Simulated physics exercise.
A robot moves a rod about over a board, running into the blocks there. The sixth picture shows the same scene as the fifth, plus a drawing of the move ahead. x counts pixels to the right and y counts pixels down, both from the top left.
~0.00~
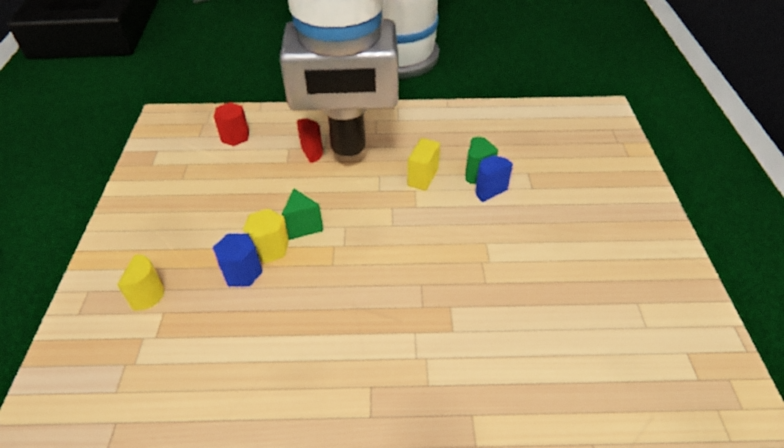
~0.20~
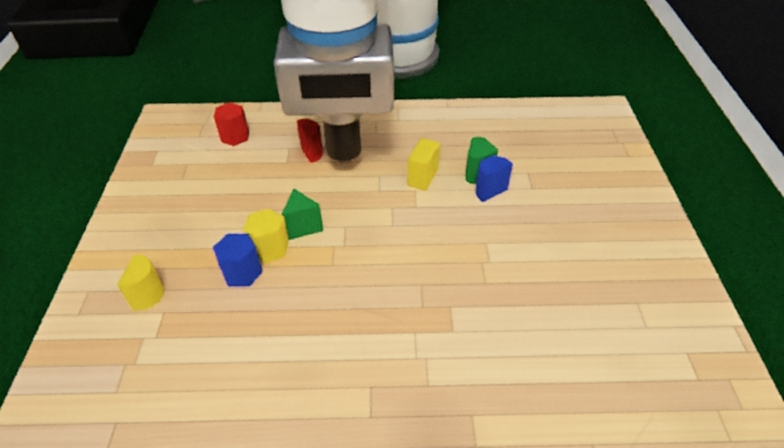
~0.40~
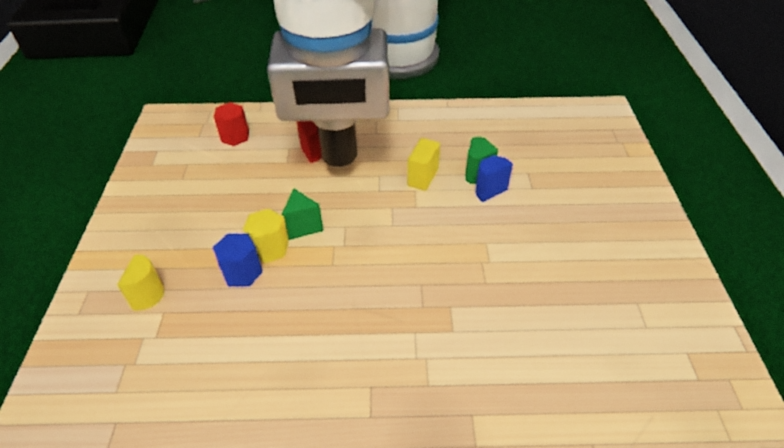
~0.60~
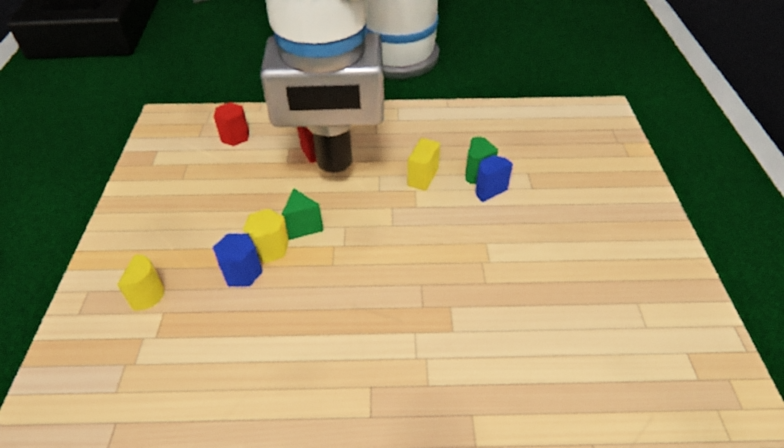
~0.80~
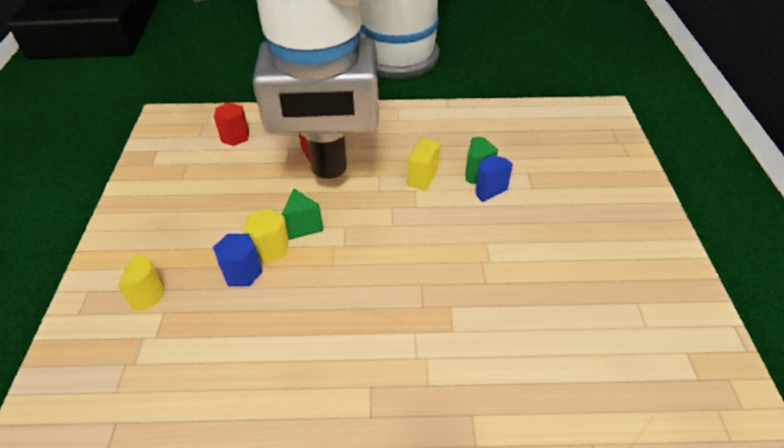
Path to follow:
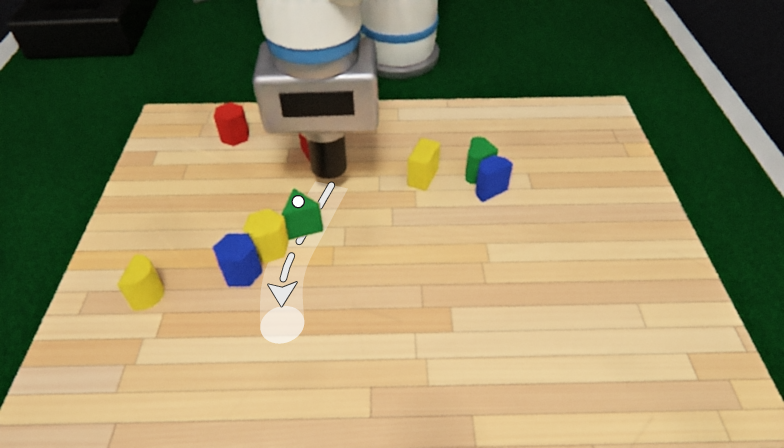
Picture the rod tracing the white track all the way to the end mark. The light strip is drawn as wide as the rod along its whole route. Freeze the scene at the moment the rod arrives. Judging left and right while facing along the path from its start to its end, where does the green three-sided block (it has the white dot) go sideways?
It moves off to the left.
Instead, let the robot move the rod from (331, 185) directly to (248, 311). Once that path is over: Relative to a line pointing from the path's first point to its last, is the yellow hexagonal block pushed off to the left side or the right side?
To the path's right.
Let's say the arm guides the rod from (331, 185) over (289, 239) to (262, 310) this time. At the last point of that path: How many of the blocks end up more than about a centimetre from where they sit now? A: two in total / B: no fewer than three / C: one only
The answer is B.
The drawn path runs from (331, 185) over (309, 224) and (286, 270) to (282, 324); the dot is on the green three-sided block.
What follows on the original path. One third of the way, rod at (305, 208); blue hexagonal block at (228, 248); yellow hexagonal block at (263, 229), turned 40° clockwise; green three-sided block at (293, 222), turned 25° anticlockwise.
Two thirds of the way, rod at (281, 253); blue hexagonal block at (199, 258), turned 35° anticlockwise; yellow hexagonal block at (239, 246), turned 110° clockwise; green three-sided block at (274, 271), turned 35° anticlockwise.
At the end, rod at (278, 308); blue hexagonal block at (195, 258), turned 40° anticlockwise; yellow hexagonal block at (237, 250), turned 125° clockwise; green three-sided block at (268, 331), turned 30° anticlockwise; red D-shaped block not moved.
